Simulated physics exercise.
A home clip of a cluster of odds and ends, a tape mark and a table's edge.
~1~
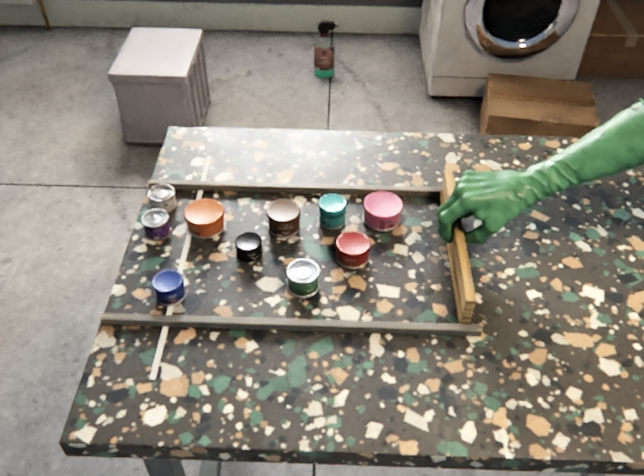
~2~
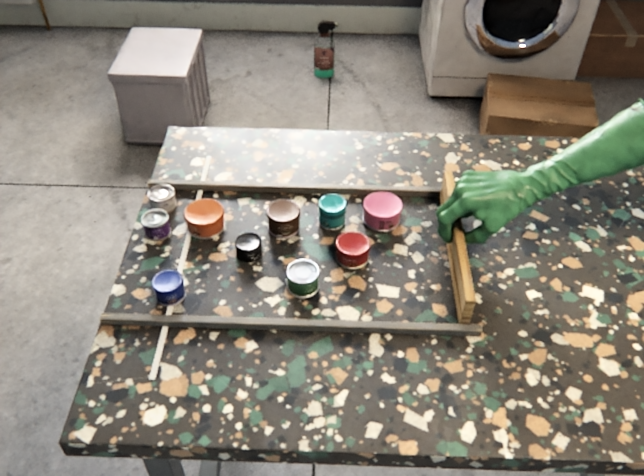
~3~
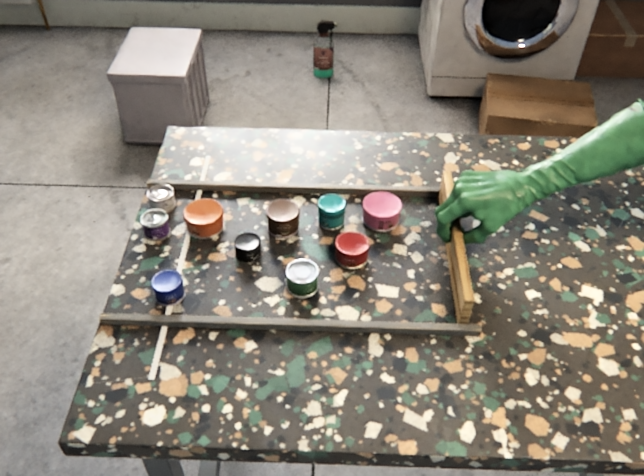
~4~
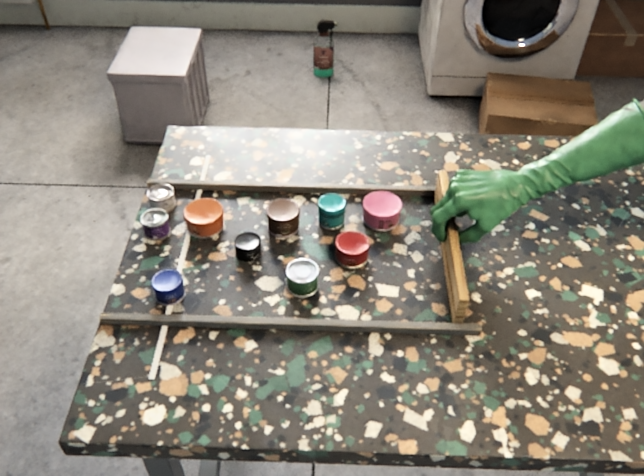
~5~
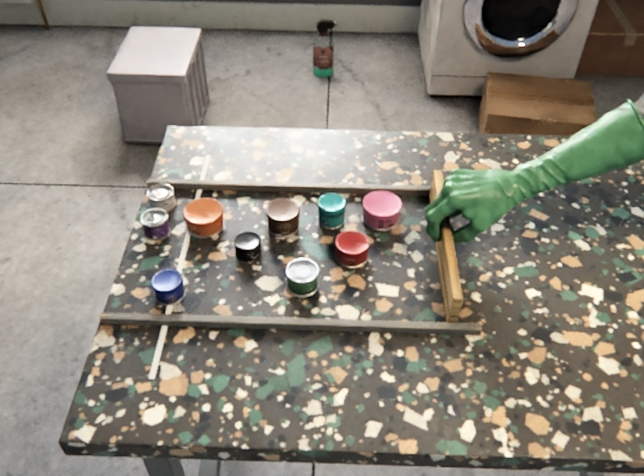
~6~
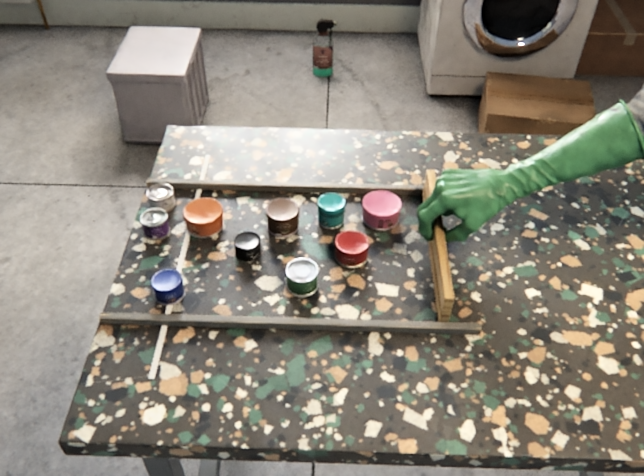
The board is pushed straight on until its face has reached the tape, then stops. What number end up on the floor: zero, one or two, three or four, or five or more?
The number that fall off is one or two.
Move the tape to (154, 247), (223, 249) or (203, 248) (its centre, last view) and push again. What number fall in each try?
Try by try, 5, 0 and 1.
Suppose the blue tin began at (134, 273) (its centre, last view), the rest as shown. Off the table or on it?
It survives.
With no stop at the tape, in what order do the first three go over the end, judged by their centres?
Earliest first: The purple pot, the white pot, the orange tin.
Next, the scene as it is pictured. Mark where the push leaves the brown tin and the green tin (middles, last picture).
The brown tin stops around (171, 223); the green tin around (160, 271).
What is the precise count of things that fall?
The count is 1.
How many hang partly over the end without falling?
The number is 2.
Early on, none off yet; white pot at rest near (162, 199); purple pot at rest near (155, 224); blue tin at rest near (168, 287).
A while later, none off yet; white pot at rest near (162, 199); purple pot travelled about its own width near (130, 231); blue tin at rest near (168, 287).
Finally, the number that fall off is one or two; lost, purple pot.
